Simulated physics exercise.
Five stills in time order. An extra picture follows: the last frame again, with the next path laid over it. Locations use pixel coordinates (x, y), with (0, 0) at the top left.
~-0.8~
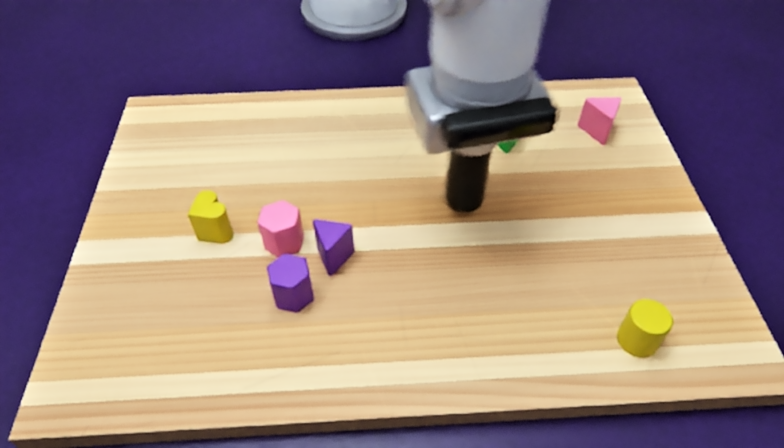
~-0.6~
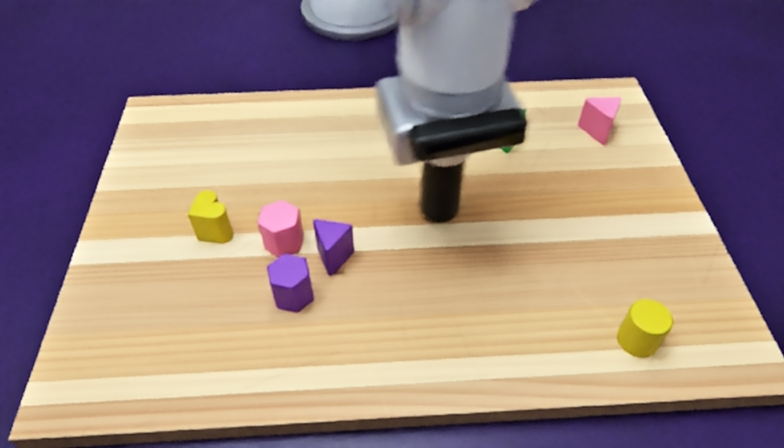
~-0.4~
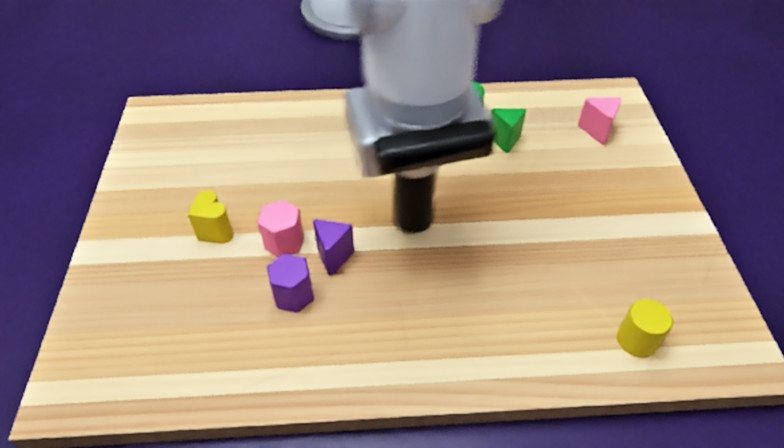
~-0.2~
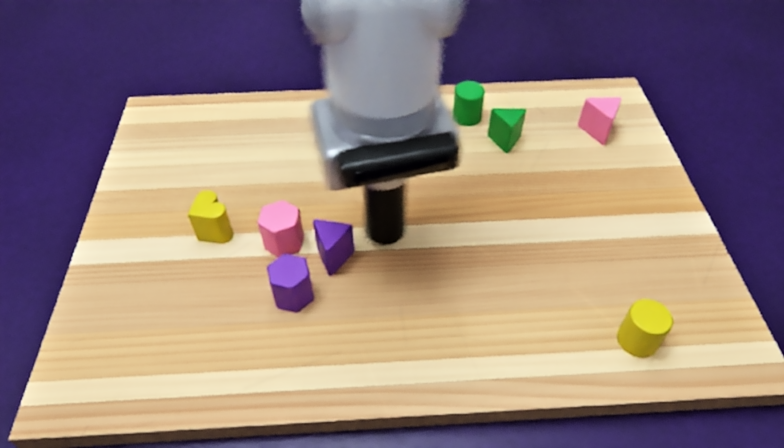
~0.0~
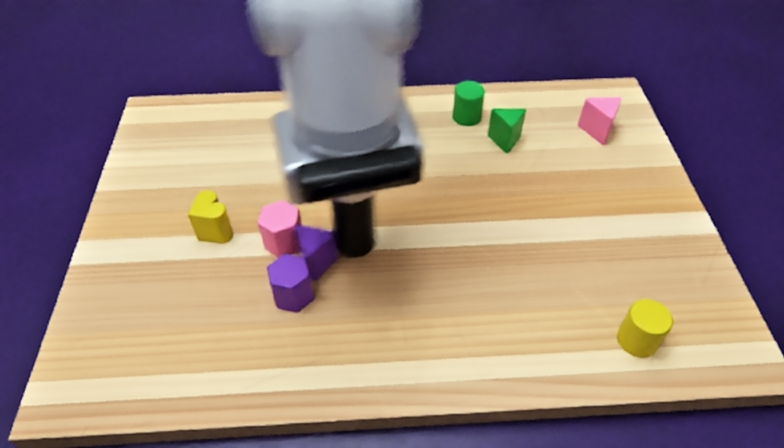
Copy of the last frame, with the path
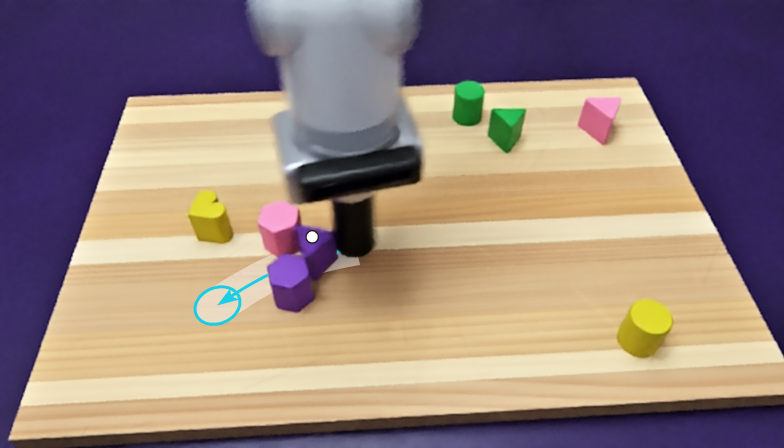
The footage shows a robotic arm moving its black peg leftward and slightly nearer over a wooden board of colourful blocks, then nudging the purple triangular piece a short way left, toward the pink and purple hexagons.
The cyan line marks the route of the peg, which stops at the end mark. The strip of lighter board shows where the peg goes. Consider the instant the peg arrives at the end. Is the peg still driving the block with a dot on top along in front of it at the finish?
Going by the path, yes.
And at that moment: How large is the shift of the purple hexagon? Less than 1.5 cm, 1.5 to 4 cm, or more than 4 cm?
It gets moved 1.5 to 4 cm.
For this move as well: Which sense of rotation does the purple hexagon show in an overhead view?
In a top view, it turns counterclockwise.
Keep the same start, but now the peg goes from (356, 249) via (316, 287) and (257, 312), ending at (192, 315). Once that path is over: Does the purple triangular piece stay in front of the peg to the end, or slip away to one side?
In the end it is beside or behind the peg.
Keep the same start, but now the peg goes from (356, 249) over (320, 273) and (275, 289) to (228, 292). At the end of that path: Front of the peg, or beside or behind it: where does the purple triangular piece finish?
The peg still has it in front.
The line goes from (356, 249) by way of (285, 267) to (218, 305); the dot is on the purple triangular piece.
What follows on the original path. One third of the way, peg at (307, 252); pink hexagon at (272, 214), turned 20° clockwise; purple hexagon at (273, 283); purple triangular piece at (273, 254), turned 65° anticlockwise.
Two thirds of the way, peg at (260, 271); pink hexagon at (262, 213), turned 50° clockwise; purple hexagon at (269, 290), turned 30° anticlockwise; purple triangular piece at (229, 278), turned 105° anticlockwise.
At the end, peg at (215, 298); yellow heart block unmoved; pink hexagon at (262, 213), turned 50° clockwise; purple hexagon at (269, 290), turned 30° anticlockwise; purple triangular piece at (190, 312), turned 120° anticlockwise.
